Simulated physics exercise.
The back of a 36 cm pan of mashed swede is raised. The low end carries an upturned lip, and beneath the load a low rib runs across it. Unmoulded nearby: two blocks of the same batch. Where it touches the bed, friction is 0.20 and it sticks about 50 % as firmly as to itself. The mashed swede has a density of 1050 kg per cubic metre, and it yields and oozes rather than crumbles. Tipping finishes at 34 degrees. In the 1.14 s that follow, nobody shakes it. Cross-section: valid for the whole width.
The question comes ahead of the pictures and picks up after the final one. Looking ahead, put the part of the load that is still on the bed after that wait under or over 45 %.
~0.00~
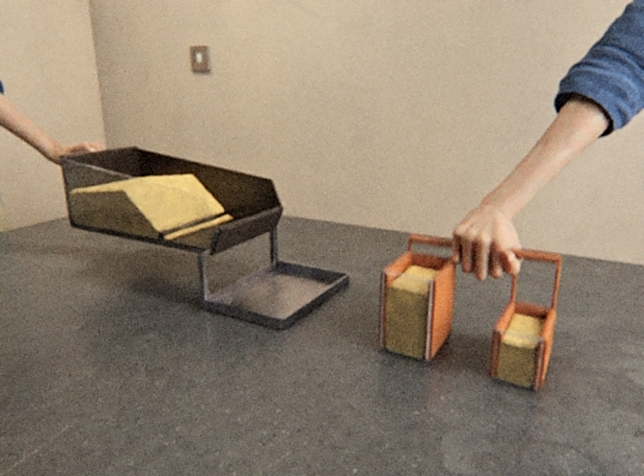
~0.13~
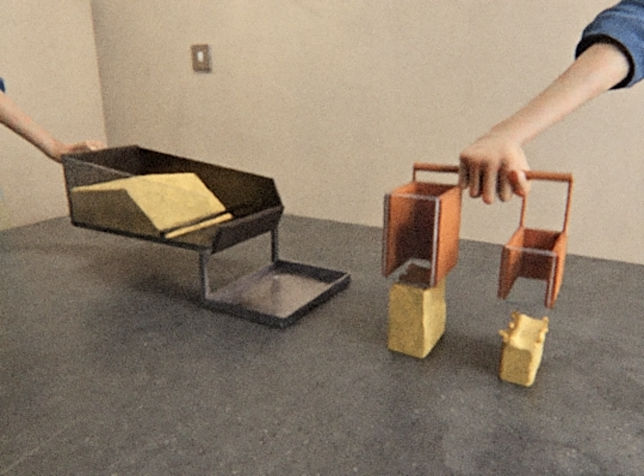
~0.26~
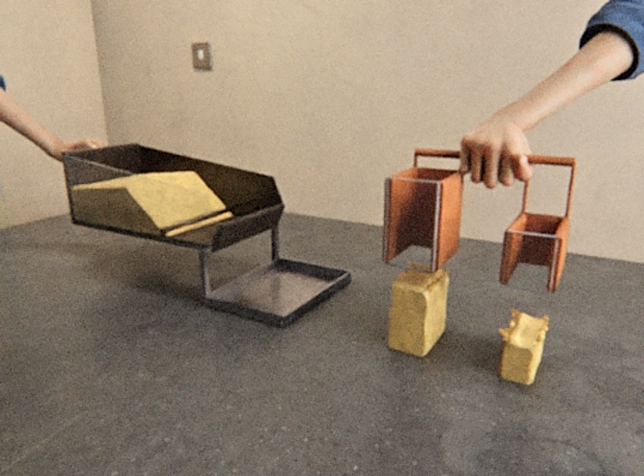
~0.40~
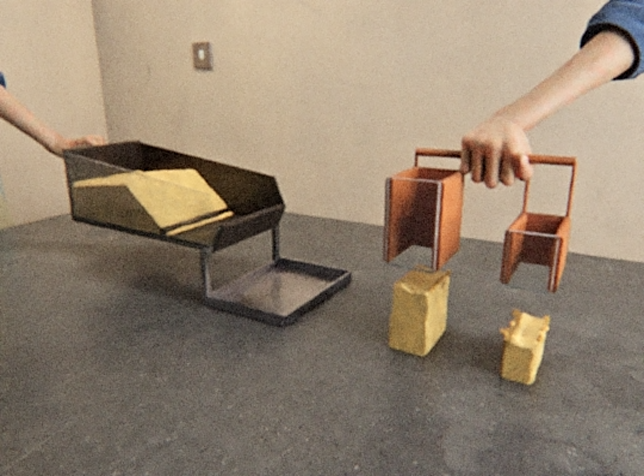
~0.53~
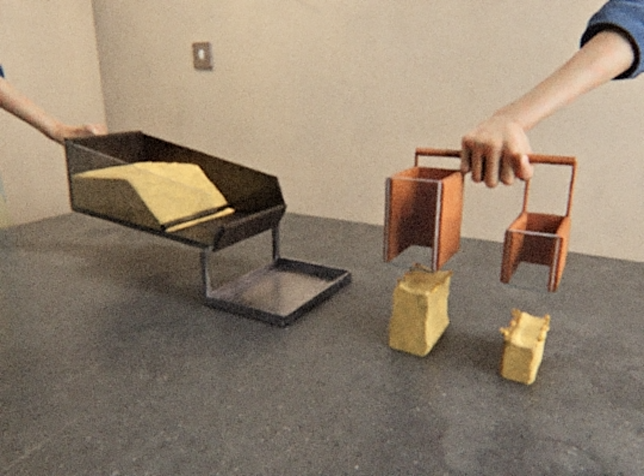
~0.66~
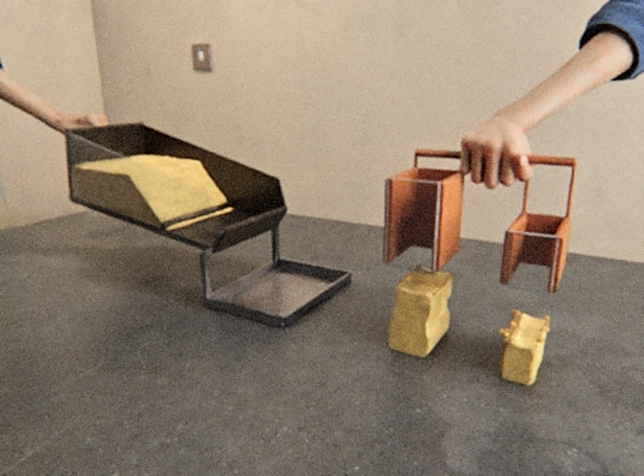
The result sits past the 45 % mark.
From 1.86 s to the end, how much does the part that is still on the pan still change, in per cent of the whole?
I'd say it moves by near 0 in a hundred.
By 1.02 s, the tilt is 17 degrees and 100 % is on the bed.
By 1.44 s, the tilt is 28 degrees and 100 % is on the bed.
By 1.86 s, the tilt is 34 degrees and 100 % is on the bed.
By 2.28 s, the tilt is 34 degrees and 100 % is on the bed.
By 2.85 s, at the end, the tilt is 34 degrees and 100 % is on the bed.
